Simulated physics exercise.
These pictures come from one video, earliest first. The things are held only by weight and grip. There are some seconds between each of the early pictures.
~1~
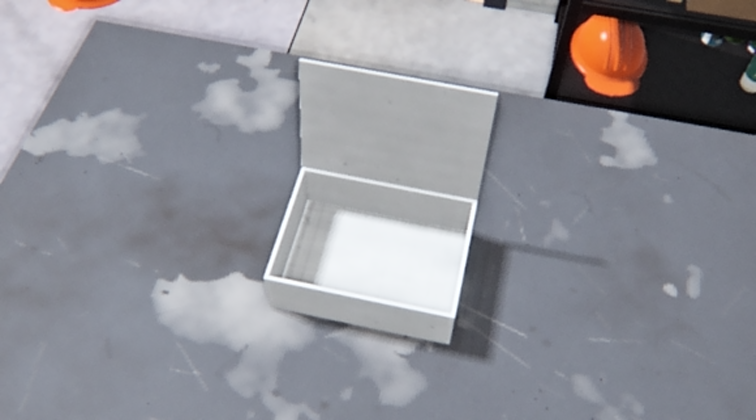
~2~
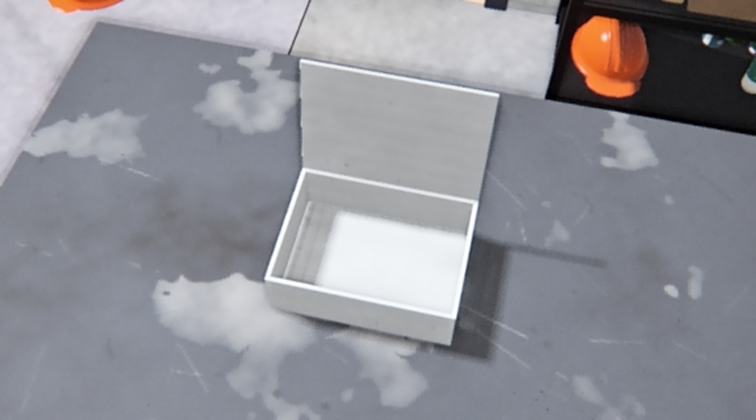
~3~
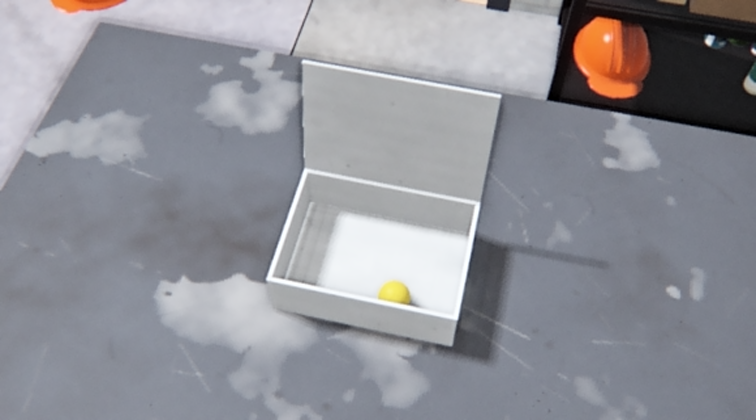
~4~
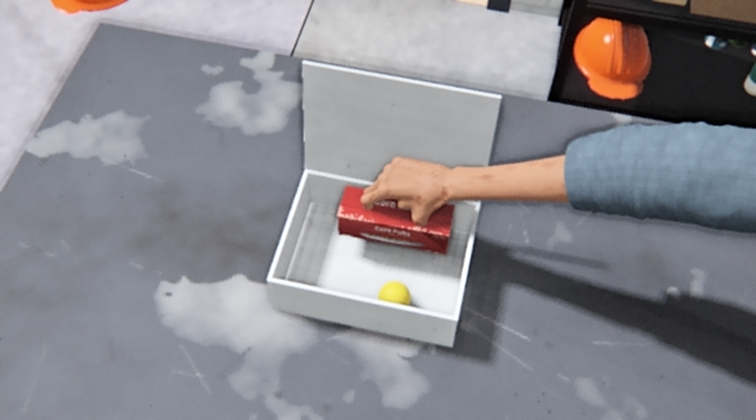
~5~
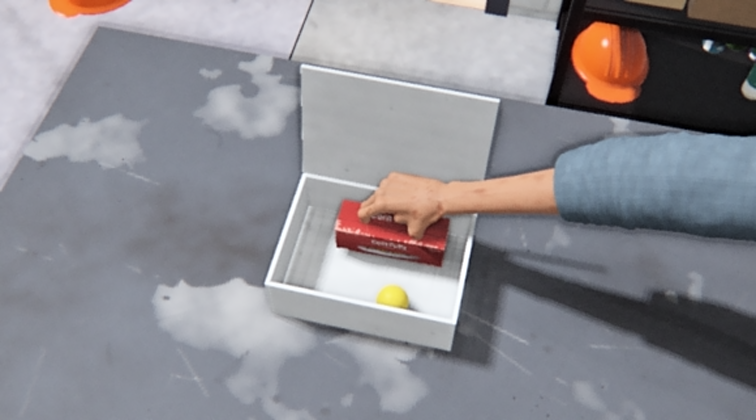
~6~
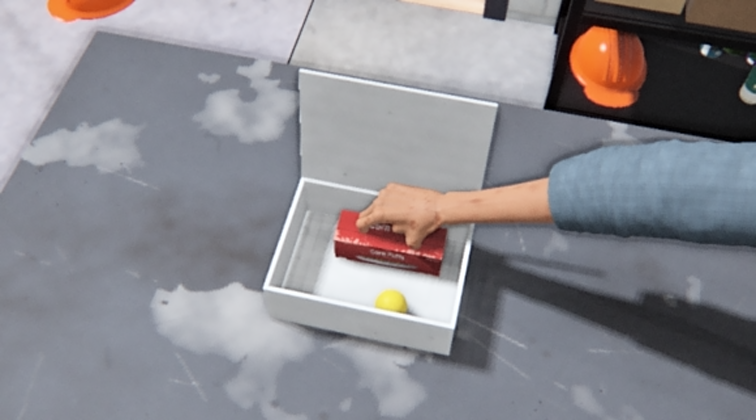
A red carton, gripped from above by a hand in a blue sleeve, is lowered into an open white box on a scuffed grey tabletop, seen from above. Orange helmets sit at the upper left and upper right, and a small yellow ball shows up near the box's front wall before the arm is seen reaching in from the right. The carton shifts slightly downward behind the ball, while the view drifts very slightly.
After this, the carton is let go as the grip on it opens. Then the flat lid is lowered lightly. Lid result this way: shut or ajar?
Lid seats.
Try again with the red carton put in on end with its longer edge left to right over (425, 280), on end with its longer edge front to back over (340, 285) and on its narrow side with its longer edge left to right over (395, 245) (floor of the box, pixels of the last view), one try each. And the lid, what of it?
In order: Lid stays open, lid stays open, lid shuts.
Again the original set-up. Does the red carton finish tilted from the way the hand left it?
Well, the red carton stays just as set.
Then, 1.30 s later than the last frame, lid 85° above the rim.
Then, 1.60 s later than the last frame, lid 62° above the rim.
Then, 1.80 s later than the last frame, lid 34° above the rim.
Then, 2.00 s later than the last frame, lid shut.
When it is over, lid shut; both as before. End places, in pixels of the last picture, red carton near (390, 243).
